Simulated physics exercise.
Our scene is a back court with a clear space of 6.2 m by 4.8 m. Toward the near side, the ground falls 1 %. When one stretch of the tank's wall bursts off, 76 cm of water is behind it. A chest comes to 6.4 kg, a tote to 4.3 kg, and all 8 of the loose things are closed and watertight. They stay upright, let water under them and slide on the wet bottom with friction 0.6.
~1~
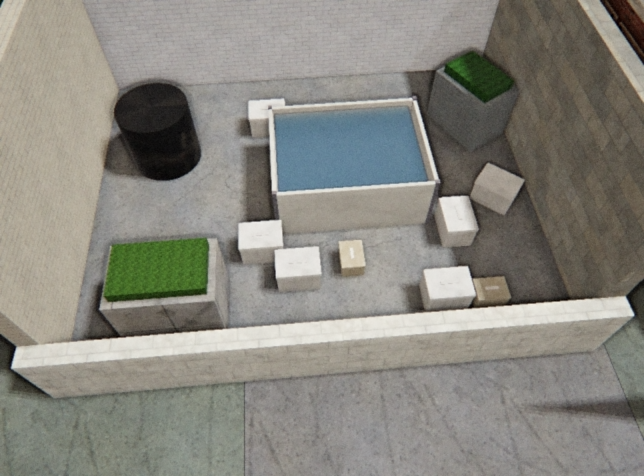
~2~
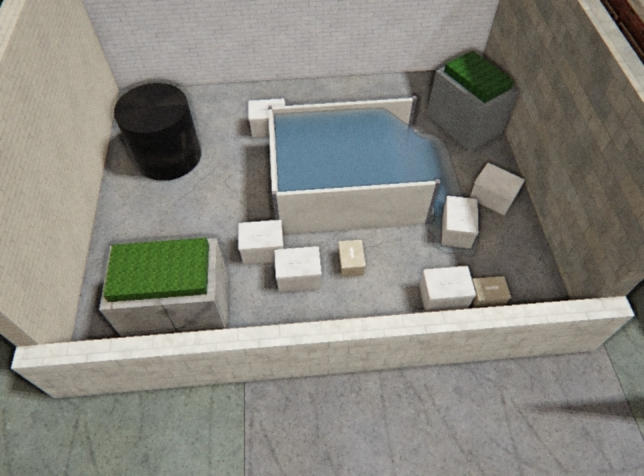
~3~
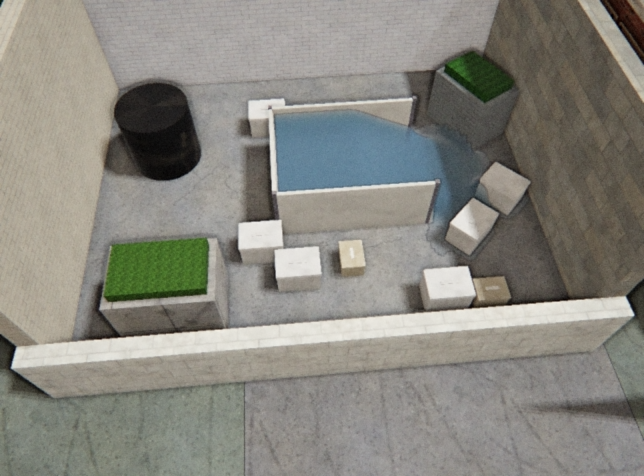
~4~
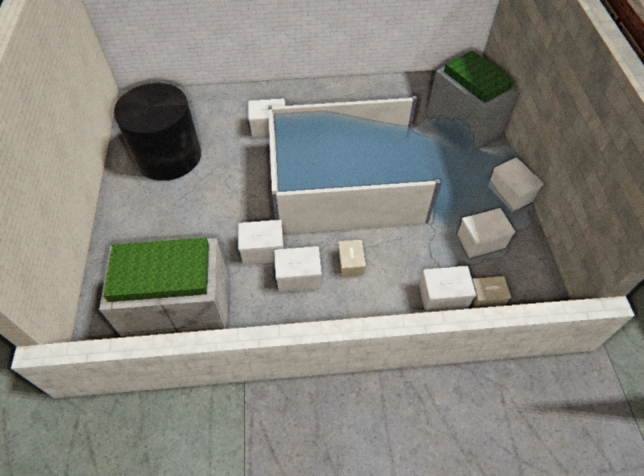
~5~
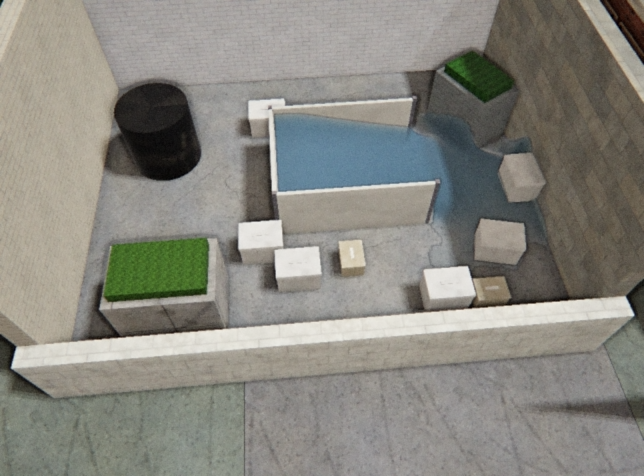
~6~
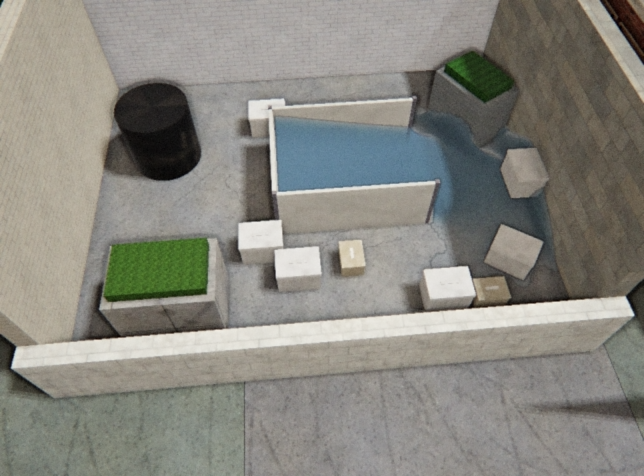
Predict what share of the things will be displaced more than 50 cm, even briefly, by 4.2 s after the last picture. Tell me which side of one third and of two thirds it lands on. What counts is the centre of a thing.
Looks like the highest band.
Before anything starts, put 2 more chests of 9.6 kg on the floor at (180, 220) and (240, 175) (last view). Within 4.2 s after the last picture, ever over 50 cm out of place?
In order: Beyond it, within it.
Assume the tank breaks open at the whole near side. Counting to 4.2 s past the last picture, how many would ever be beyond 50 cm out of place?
Then 8 of them would.
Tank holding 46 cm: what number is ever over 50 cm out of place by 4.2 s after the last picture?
That would make 7 of them.
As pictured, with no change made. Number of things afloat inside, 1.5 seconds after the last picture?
The count is 2.
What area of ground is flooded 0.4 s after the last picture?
Flooded: Near 8.5 m2.
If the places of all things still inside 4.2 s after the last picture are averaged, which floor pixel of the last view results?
That lands at roughly (270, 206).
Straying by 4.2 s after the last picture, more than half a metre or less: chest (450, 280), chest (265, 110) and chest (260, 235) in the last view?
First exceeding it, second falling below it, third exceeding it.
Then, 0.4 s after the last picture 1 of 8 are over 50 cm from their spots; 1 afloat.
Then, 1.5 s after the last picture 3 of 8 are over 50 cm from their spots; 2 afloat.
Then, 2.8 s after the last picture 6 of 8 are over 50 cm from their spots; 5 afloat.
Then, 4.2 s after the last picture 7 of 8 are over 50 cm from their spots, and 7 have been at some point; 8 afloat.
